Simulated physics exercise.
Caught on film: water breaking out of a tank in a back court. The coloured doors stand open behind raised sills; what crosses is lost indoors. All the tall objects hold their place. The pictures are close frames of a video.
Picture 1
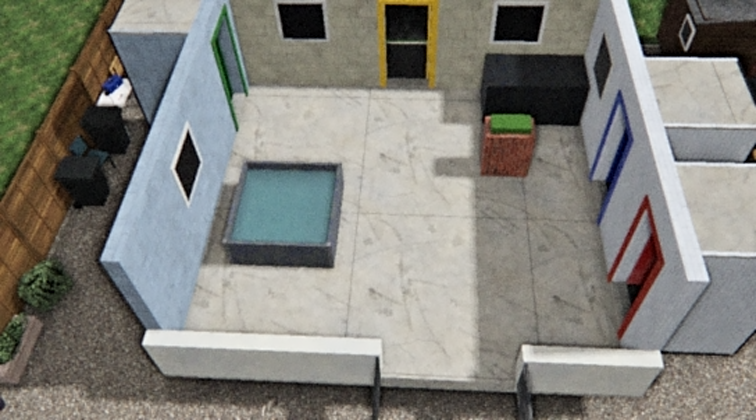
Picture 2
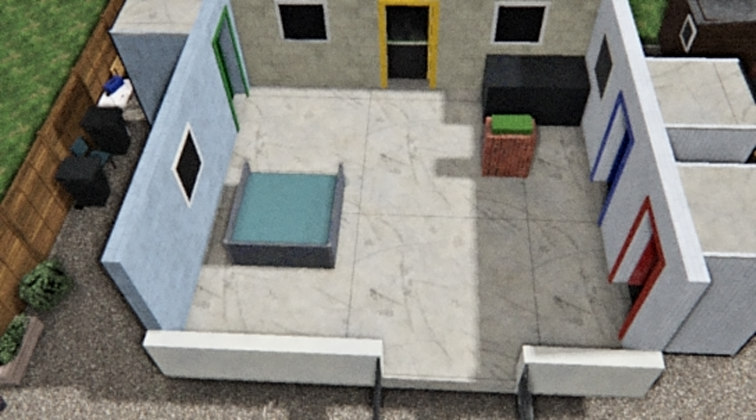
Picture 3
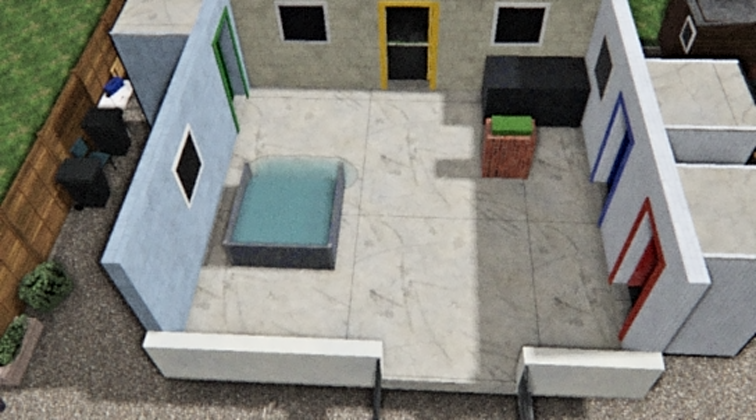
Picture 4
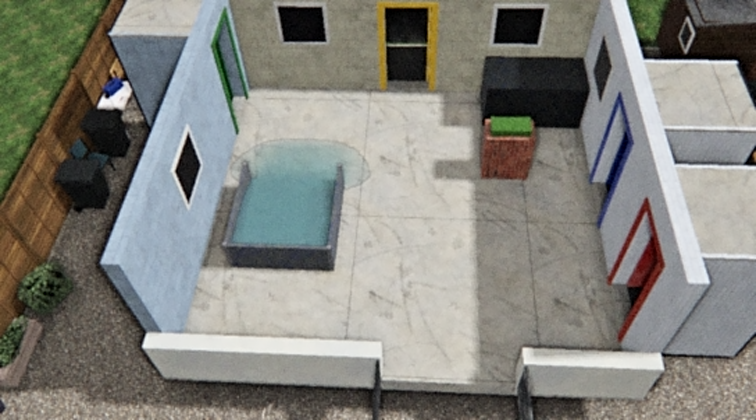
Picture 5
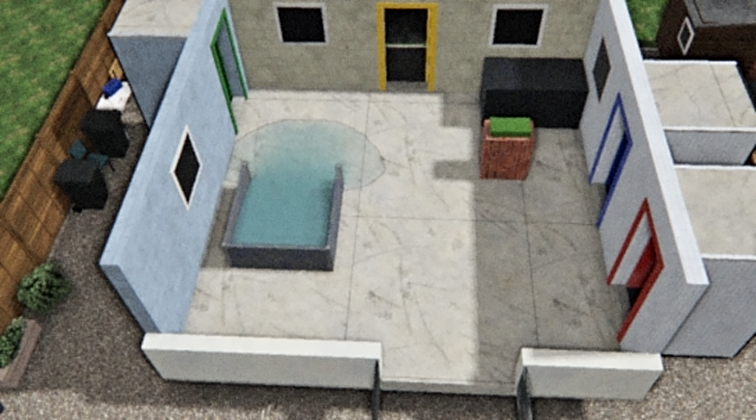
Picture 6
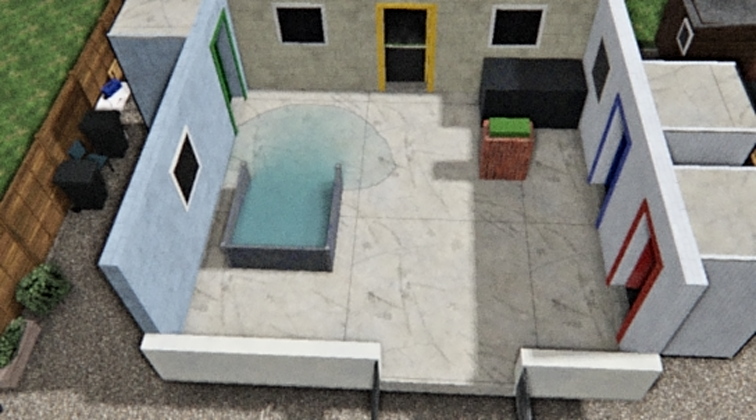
Water pouring from the far side of a grey tank and spreading in a rounded sheet across a pale walled courtyard.
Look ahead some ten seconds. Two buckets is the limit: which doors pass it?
One by one: The blue door holds within the limit; the green door floods; the yellow door floods; the red door holds within the limit.
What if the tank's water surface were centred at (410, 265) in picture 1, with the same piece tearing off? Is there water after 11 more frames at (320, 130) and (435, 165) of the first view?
In turn: Flooded, flooded.
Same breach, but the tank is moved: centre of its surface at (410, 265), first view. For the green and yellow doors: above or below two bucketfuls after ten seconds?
Then: The green one stays under, the yellow one lets more in.
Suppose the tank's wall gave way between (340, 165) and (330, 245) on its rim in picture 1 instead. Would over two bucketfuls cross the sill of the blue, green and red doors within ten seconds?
My reading: Blue door floods; green door keeps below it; red door passes that mark.
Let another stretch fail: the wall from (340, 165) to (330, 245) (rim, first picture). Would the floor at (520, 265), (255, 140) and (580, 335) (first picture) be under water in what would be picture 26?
As listed: Wet, clear, awash.
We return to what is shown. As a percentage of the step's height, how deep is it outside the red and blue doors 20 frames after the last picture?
Near 0 and 0 in a hundred.
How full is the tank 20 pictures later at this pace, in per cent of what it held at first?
I make it 18 per cent.
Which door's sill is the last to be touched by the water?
It is the red one.
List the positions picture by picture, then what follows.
The first picture shows the tank at (285, 204) is whole and still.
In the second picture, the front is at a hidden place, out from the gap on the tank's far side.
In the third picture, the front is at a hidden place, out from the gap on the tank's far side.
In the fourth picture, the front is at (352, 151), out from the gap on the tank's far side.
In the fifth picture, water pours out on the tank's far side and has run to (337, 125).
In the sixth picture, the front is at (333, 109), out from the gap on the tank's far side.
A moment on, water covers 25 % of the floor; the blue door not reached, the green door wet at the sill, nothing in, the yellow door not reached, the red door not reached.
Next, water covers 25 % of the floor; the blue door not reached, the green door under two buckets in, the yellow door under two buckets in, the red door not reached.
Then, water covers 30 % of the floor; the blue door not reached, the green door over two buckets in, the yellow door over two buckets in, the red door not reached.
Later, water covers 60 % of the floor; the blue door wet at the sill, nothing in, the green door over two buckets in, the yellow door over two buckets in, the red door not reached.
In the end, water covers 85 % of the floor; the blue door wet at the sill, nothing in, the green door over two buckets in, the yellow door far over two buckets in, the red door wet at the sill, nothing in.
